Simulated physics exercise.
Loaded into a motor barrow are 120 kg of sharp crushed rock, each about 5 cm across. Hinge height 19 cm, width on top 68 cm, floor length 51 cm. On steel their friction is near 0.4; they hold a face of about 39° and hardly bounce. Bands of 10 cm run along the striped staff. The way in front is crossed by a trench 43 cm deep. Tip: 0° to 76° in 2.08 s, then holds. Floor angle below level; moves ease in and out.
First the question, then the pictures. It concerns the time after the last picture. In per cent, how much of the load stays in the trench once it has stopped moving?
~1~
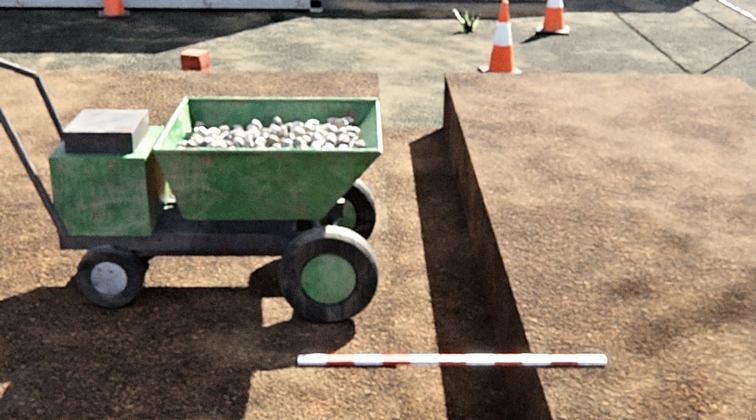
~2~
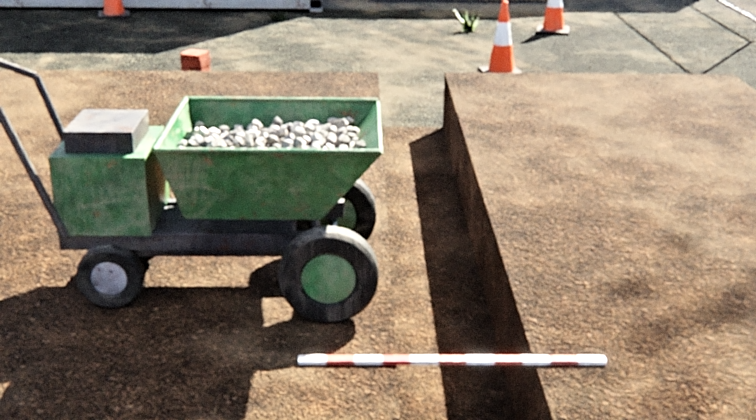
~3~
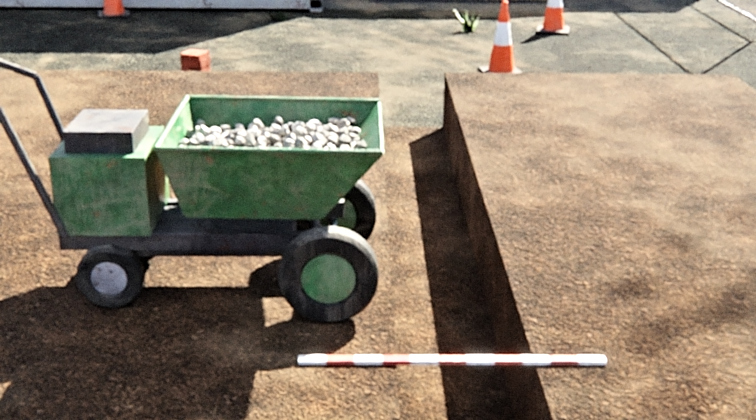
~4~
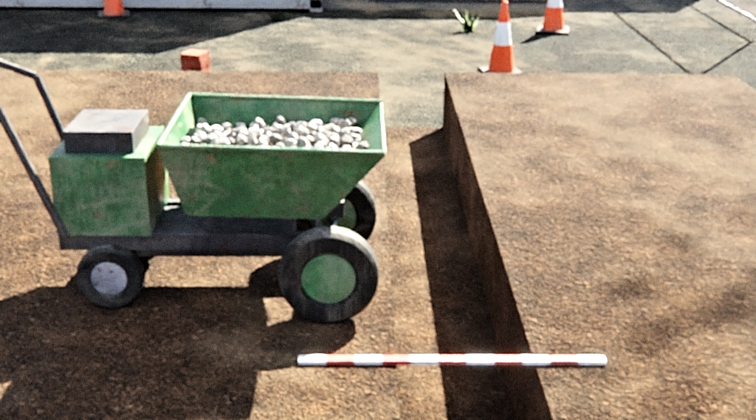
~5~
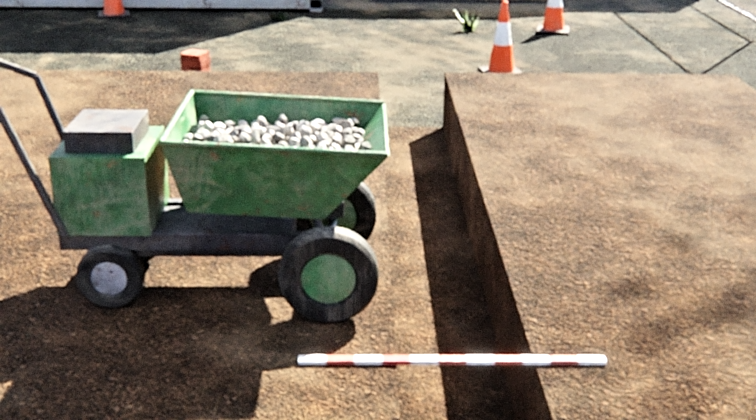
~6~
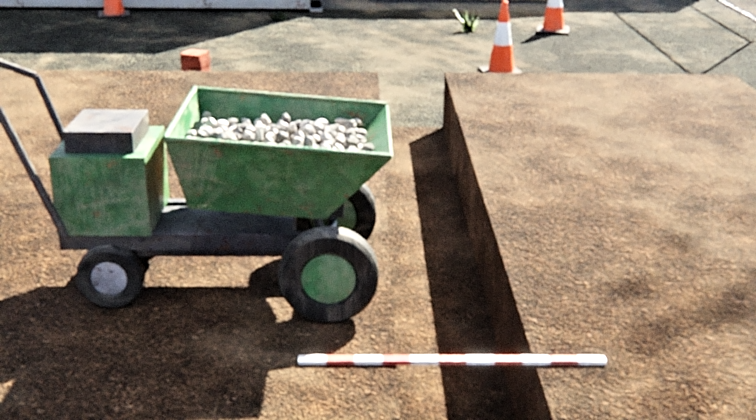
I would say about 88 per cent.
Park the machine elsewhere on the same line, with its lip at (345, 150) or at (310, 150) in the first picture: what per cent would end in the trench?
Result: Close to 100 then close to 100 per cent.
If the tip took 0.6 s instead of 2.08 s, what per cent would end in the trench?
60 %.
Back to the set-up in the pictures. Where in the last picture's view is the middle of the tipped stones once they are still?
The stones end up centred near (479, 356).
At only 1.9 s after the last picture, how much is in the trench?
Something like 40 in a hundred.
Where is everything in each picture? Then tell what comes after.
Lip at (381, 152), floor tilted 0°, highest stones at (277, 129), in the first frame.
Lip at (381, 152), floor tilted 0°, highest stones at (277, 129), in the second frame.
Lip at (383, 153), floor tilted 1°, highest stones at (268, 129), in the third frame.
Lip at (385, 154), floor tilted 2°, highest stones at (264, 129), in the fourth frame.
Lip at (388, 155), floor tilted 3°, highest stones at (267, 128), in the fifth frame.
Lip at (392, 157), floor tilted 5°, highest stones at (255, 126), in the sixth frame.
Then, 1.2 s after the last picture the floor is at 64°, 100 % in the skip; the foremost stones are at (470, 235).
Then, 1.9 s after the last picture the floor is at 76°, 51 % in the skip, 40 % in the trench, 9 % past the trench; the foremost stones are at (578, 295).
Then, 2.2 s after the last picture the floor is at 76°, 24 % in the skip, 64 % in the trench, 12 % past the trench; the foremost stones are at (606, 290).
Then, 4.2 s after the last picture the floor is at 76°, 0 % in the skip, 88 % in the trench, 12 % past the trench; the foremost stones are at (612, 289).
